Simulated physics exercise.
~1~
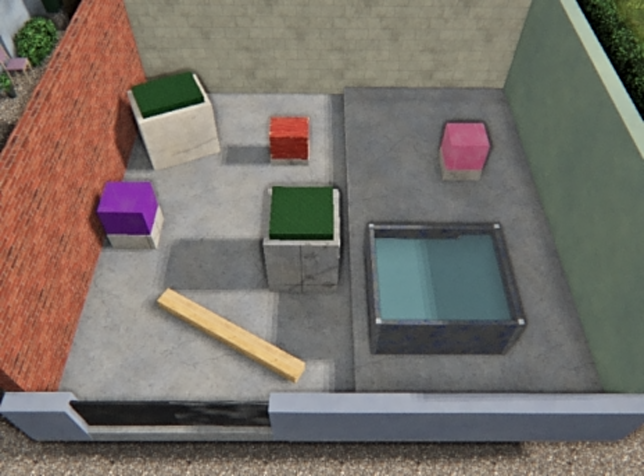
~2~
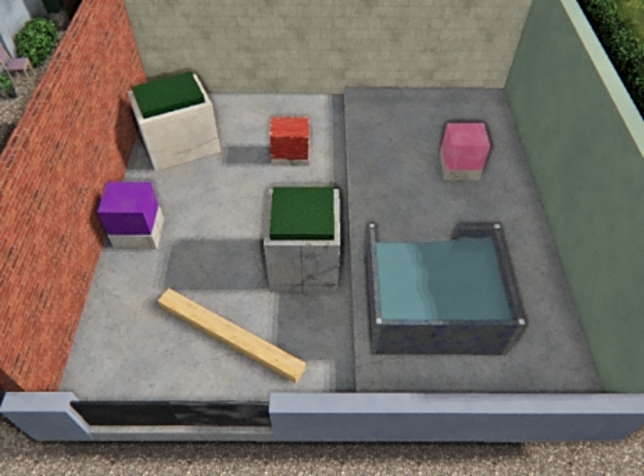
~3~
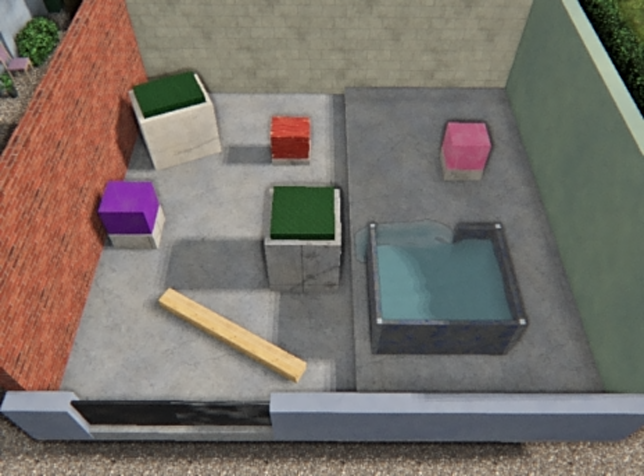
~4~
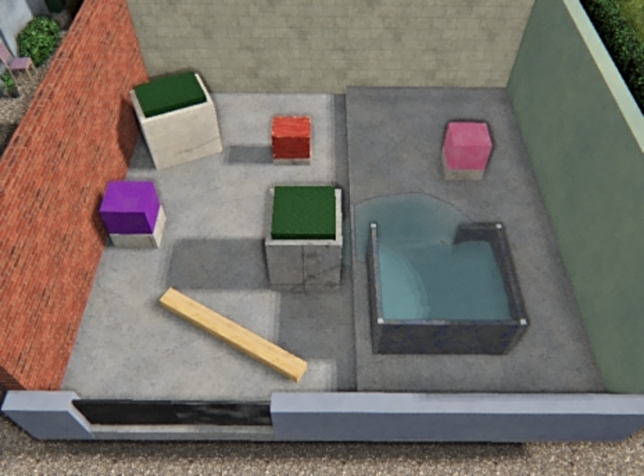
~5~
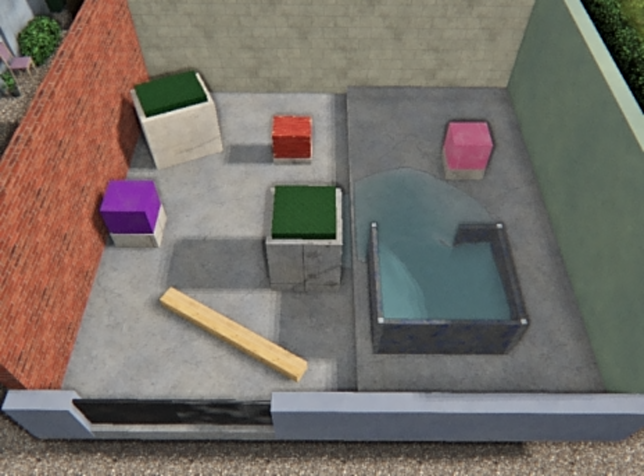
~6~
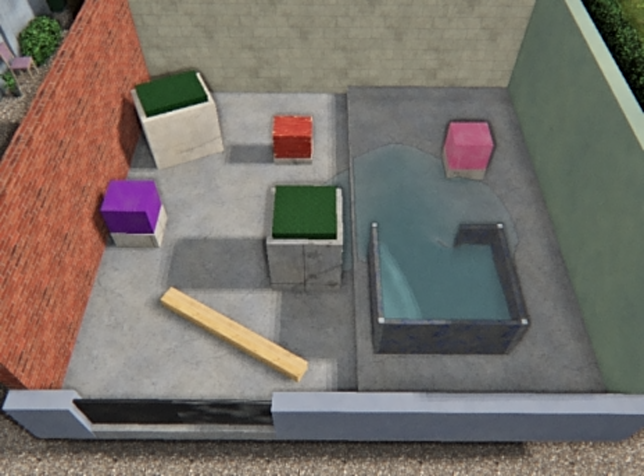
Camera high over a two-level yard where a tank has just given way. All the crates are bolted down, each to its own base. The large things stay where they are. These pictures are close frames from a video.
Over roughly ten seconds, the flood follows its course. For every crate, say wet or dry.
At the end, the red crate is touched by water, the pink crate remains untouched by water, the purple crate remains untouched by water.
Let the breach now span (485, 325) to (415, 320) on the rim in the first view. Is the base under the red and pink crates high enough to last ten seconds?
As I see it, the red one is not reached, and the pink one is not reached.
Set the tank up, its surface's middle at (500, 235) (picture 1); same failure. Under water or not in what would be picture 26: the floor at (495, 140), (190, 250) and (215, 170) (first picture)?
As listed: Awash, dry, under water.
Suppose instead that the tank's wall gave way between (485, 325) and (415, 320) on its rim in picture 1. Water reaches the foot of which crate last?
That would be the one in red.
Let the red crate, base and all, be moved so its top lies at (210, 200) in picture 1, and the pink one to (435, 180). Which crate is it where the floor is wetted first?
First: The pink-painted one.
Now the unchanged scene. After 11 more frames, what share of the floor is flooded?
Roughly 40 per cent.
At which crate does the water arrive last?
The purple one comes last.
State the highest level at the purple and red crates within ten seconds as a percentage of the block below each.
Roughly 30 percent, then 160 percent.
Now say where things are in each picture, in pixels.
The first frame shows the open tank at (440, 275) is whole and still.
In the second frame, the front is at (362, 259), out from the gap on the open tank's far side.
In the third frame, water pours out on the open tank's far side and has run to (355, 241).
In the fourth frame, water pours out on the open tank's far side and has run to (423, 197).
In the fifth frame, water pours out on the open tank's far side and has run to (413, 171).
In the sixth frame, water pours out on the open tank's far side and has run to (394, 146).
A moment on, water covers 30 % of the floor; the red crate water round its plinth, the pink crate water round its plinth, the purple crate not reached.
Next, water covers 40 % of the floor; the red crate water round its plinth, the pink crate water round its plinth, the purple crate not reached.
Then, water covers 55 % of the floor; the red crate water round its plinth, the pink crate water round its plinth, the purple crate water round its plinth.
Later, water covers 70 % of the floor; the red crate water round its plinth, the pink crate water round its plinth, the purple crate water round its plinth.
In the end, water covers 95 % of the floor; the red crate was topped, the pink crate stayed above the water, the purple crate stayed above the water.
